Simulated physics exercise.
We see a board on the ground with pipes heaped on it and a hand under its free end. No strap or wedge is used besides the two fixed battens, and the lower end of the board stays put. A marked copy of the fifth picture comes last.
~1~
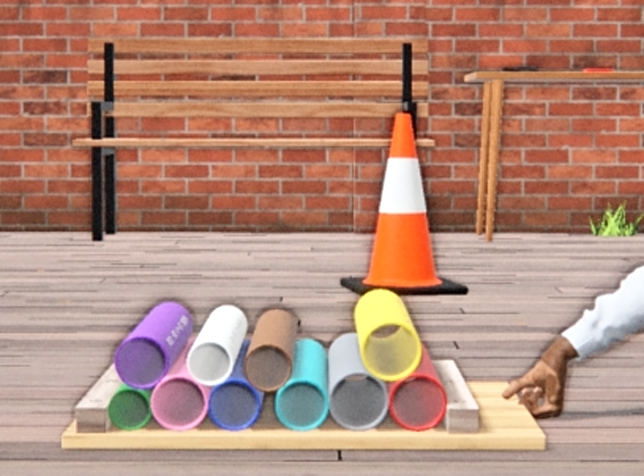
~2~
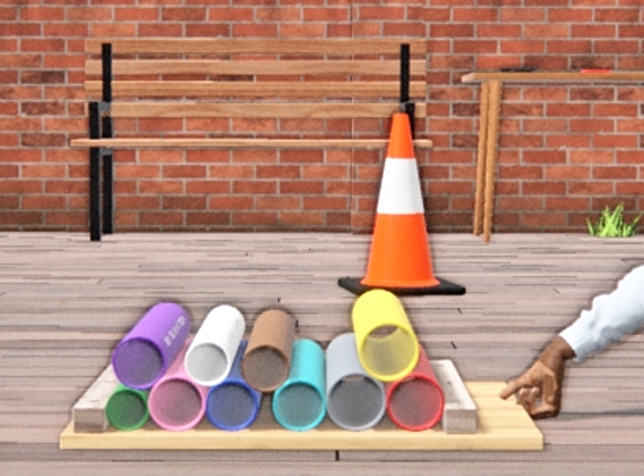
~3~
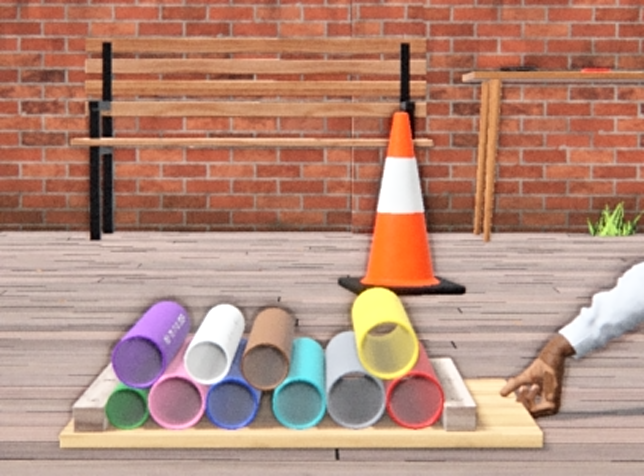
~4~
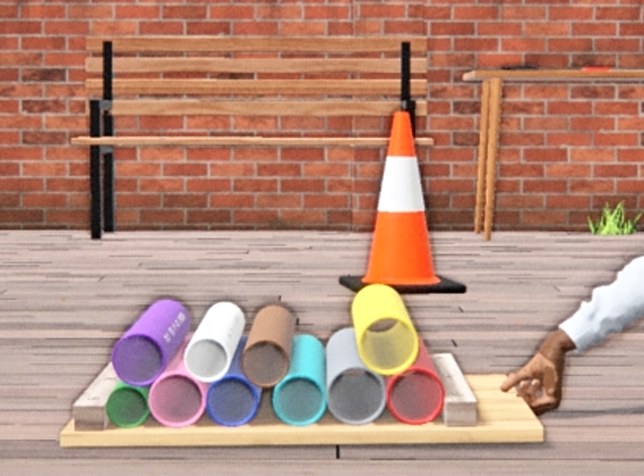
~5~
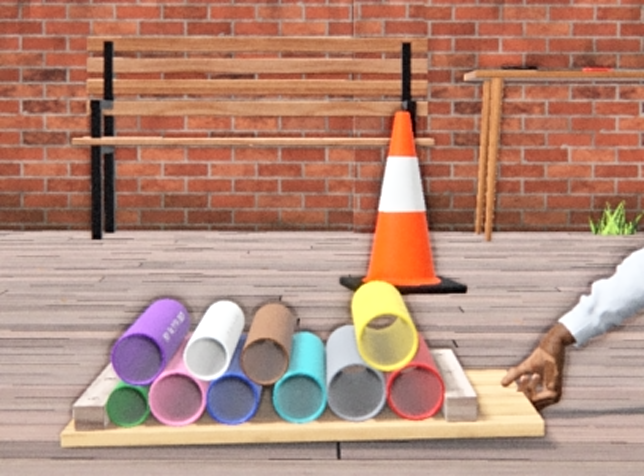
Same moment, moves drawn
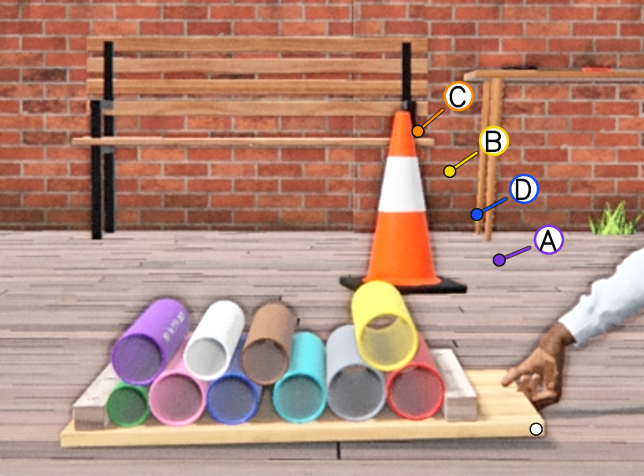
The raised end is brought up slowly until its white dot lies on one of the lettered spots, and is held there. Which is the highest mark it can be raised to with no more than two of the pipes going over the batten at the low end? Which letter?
Stop at D.
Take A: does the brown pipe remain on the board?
Yes, with A.
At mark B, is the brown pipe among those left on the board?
No.
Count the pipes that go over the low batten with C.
The count is four.
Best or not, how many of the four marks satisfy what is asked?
Two of them.
On the marked copy, A at (500, 260); B at (450, 172); C at (418, 131); D at (477, 214); the white dot at (536, 429).
Following D. Soon after the start, board at 17°.
Later, board at 29°.
In the end, board at 29°, one over the low batten (purple).
As for the rest, A one over the low batten (purple); B four over the low batten (yellow, brown, purple, white); C four over the low batten (yellow, brown, purple, white).
